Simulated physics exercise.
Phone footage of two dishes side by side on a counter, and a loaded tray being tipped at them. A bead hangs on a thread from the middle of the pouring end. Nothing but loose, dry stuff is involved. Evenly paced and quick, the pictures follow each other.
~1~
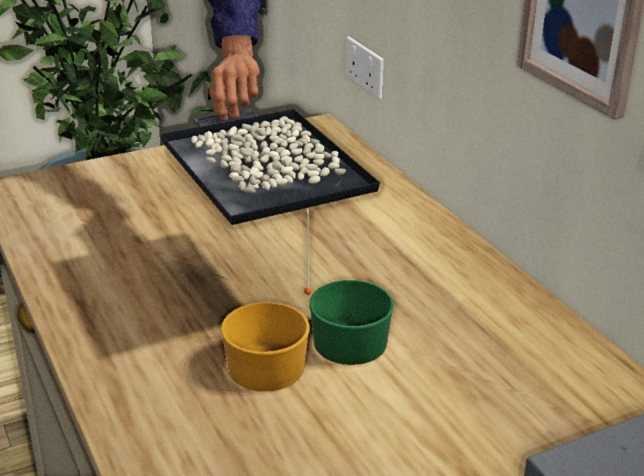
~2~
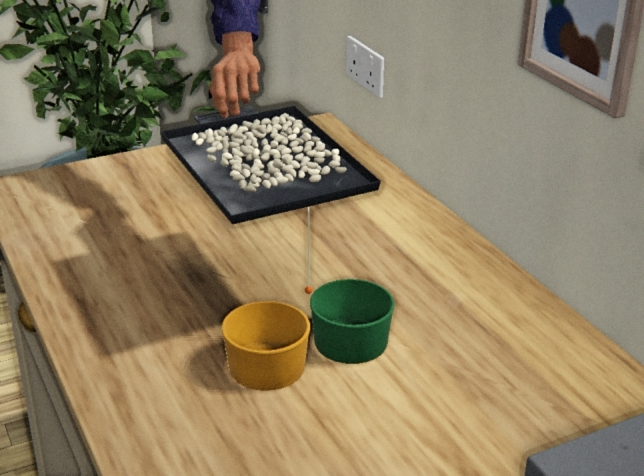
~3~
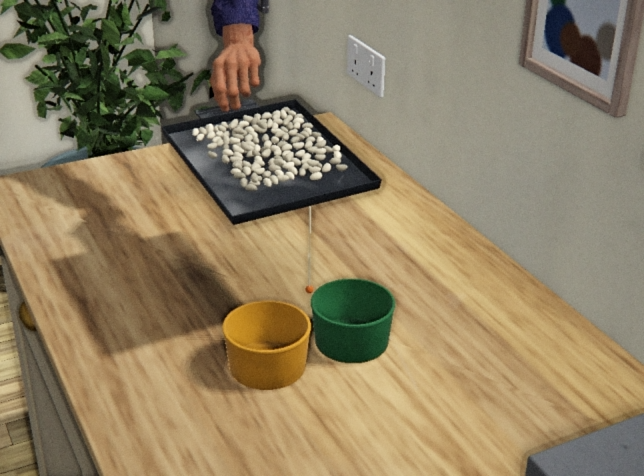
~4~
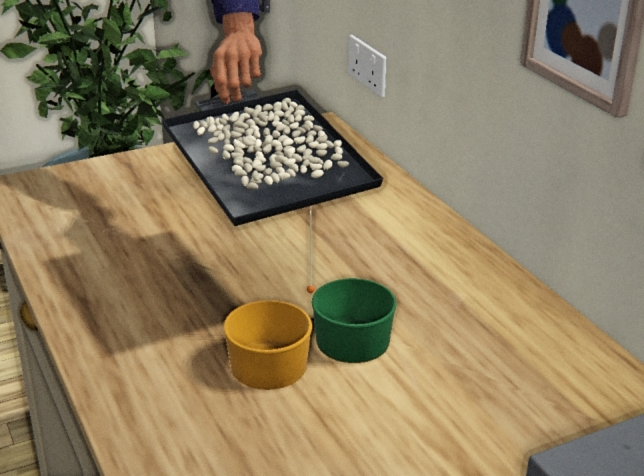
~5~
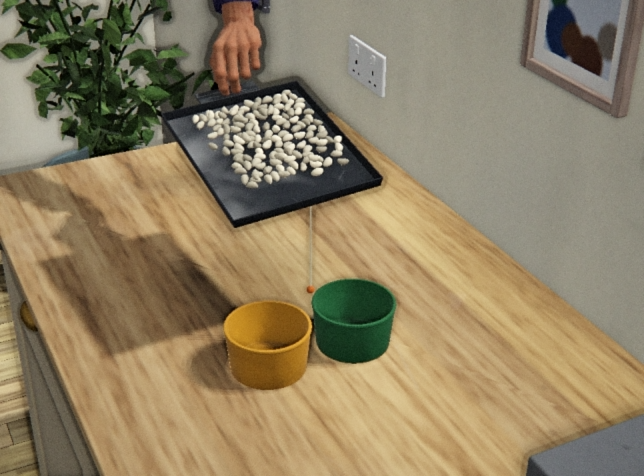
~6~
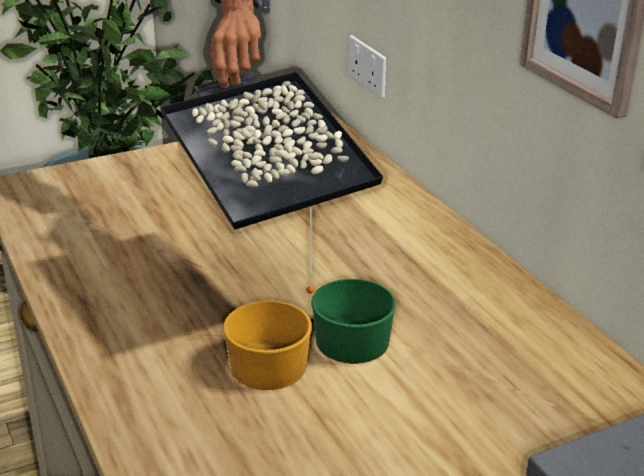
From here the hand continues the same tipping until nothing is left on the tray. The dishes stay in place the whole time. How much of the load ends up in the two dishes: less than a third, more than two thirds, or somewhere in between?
The dishes go past two thirds of the load.
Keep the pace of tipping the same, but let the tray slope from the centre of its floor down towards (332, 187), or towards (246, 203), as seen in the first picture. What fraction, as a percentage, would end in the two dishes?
First case about 60 percent; second case about 60 percent.
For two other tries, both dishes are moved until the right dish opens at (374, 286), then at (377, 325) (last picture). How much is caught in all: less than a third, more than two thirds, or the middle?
In turn: Between a third and two thirds; under a third.
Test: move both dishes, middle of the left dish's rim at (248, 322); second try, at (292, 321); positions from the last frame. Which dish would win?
Run 1: The one on the left side. Run 2: The one on the left side.
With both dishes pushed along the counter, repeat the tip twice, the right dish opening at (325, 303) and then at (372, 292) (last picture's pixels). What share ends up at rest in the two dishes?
Near 80 % and 50 %.
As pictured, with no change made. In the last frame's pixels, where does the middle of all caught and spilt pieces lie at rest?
The centre settles at about (261, 361).
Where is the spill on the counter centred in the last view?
Their middle ends up at roughly (232, 404).
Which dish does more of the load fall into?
It's the dish to the left that ends up fuller.
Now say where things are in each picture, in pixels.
Corners of the pouring end at (232, 215) and (378, 182), level; middle of the load at (266, 151), white beans; left dish at (283, 367); right dish at (370, 341); bead on its thread at (308, 291), in the first frame.
Corners of the pouring end at (232, 215) and (379, 181), level; middle of the load at (267, 148), in the second frame.
Corners of the pouring end at (233, 215) and (380, 179), tipped barely, lowest at the left corner; middle of the load at (268, 144), in the third frame.
Corners of the pouring end at (234, 217) and (381, 178), tipped a little, lowest at the left corner; middle of the load at (269, 139), in the fourth frame.
Corners of the pouring end at (234, 219) and (381, 177), tipped a little, lowest at the left corner; middle of the load at (269, 134), in the fifth frame.
Corners of the pouring end at (234, 221) and (381, 176), tipped a little, lowest at the left corner; middle of the load at (268, 129); left dish at (285, 365); right dish at (373, 340), in the sixth frame.
Soon, tray tipped steeply; nearly all on the tray; a stray few in the air.
A while on, tray tipped right over; about two thirds on the tray; a small part in the left dish; a small part outside both; about a quarter in the air.
Towards the end, tray tipped past a quarter turn; most in the left dish; a stray few in the right dish; about a quarter outside both.
Finally, tray tipped past a quarter turn; most in the left dish; a stray few in the right dish; about a quarter outside both.
